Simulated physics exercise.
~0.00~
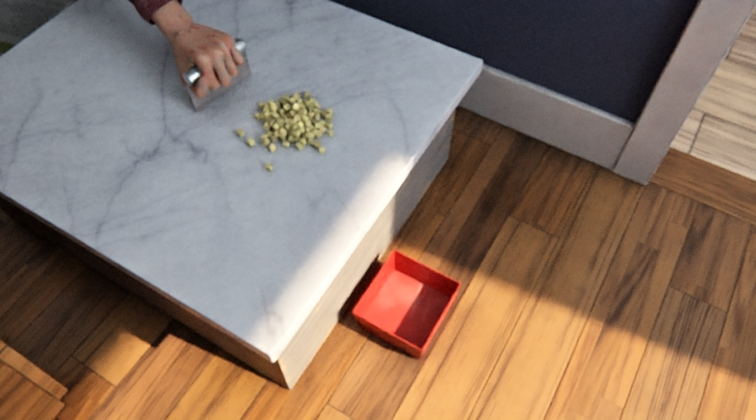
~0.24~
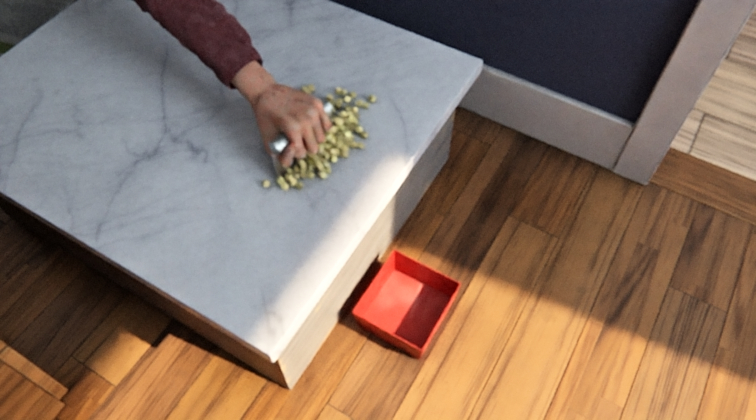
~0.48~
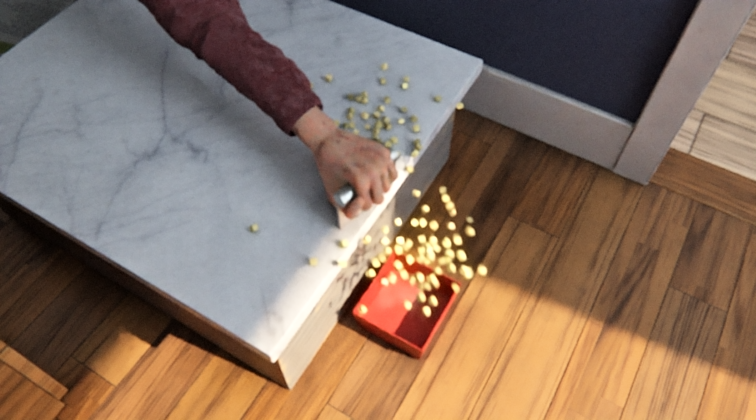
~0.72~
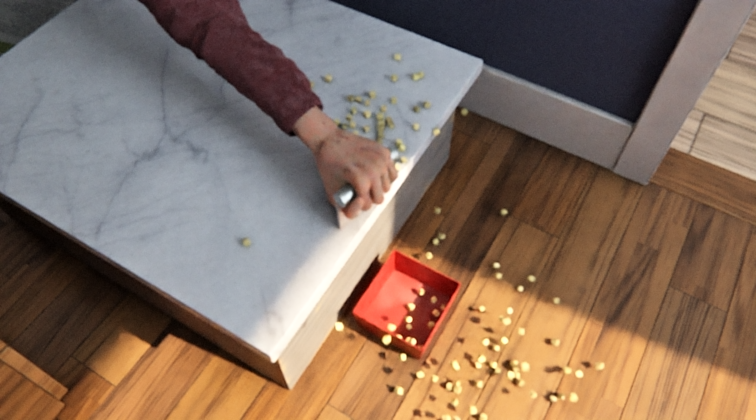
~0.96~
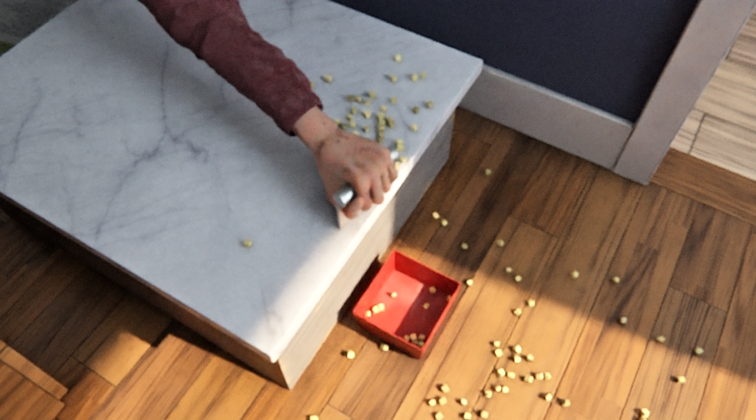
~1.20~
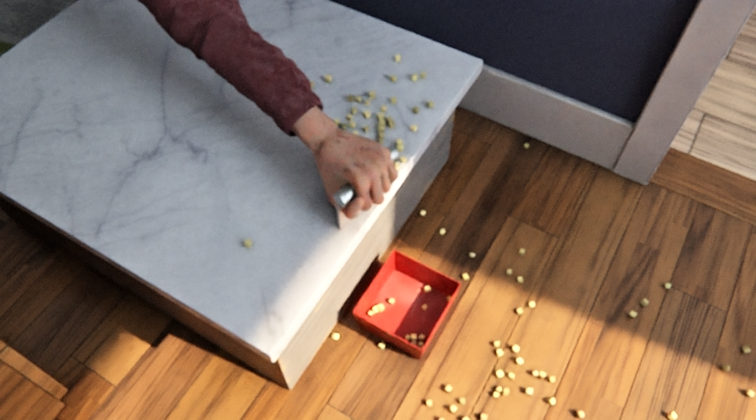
A hand sweeps small yellowish pieces off a marble top, and most miss the red tin.
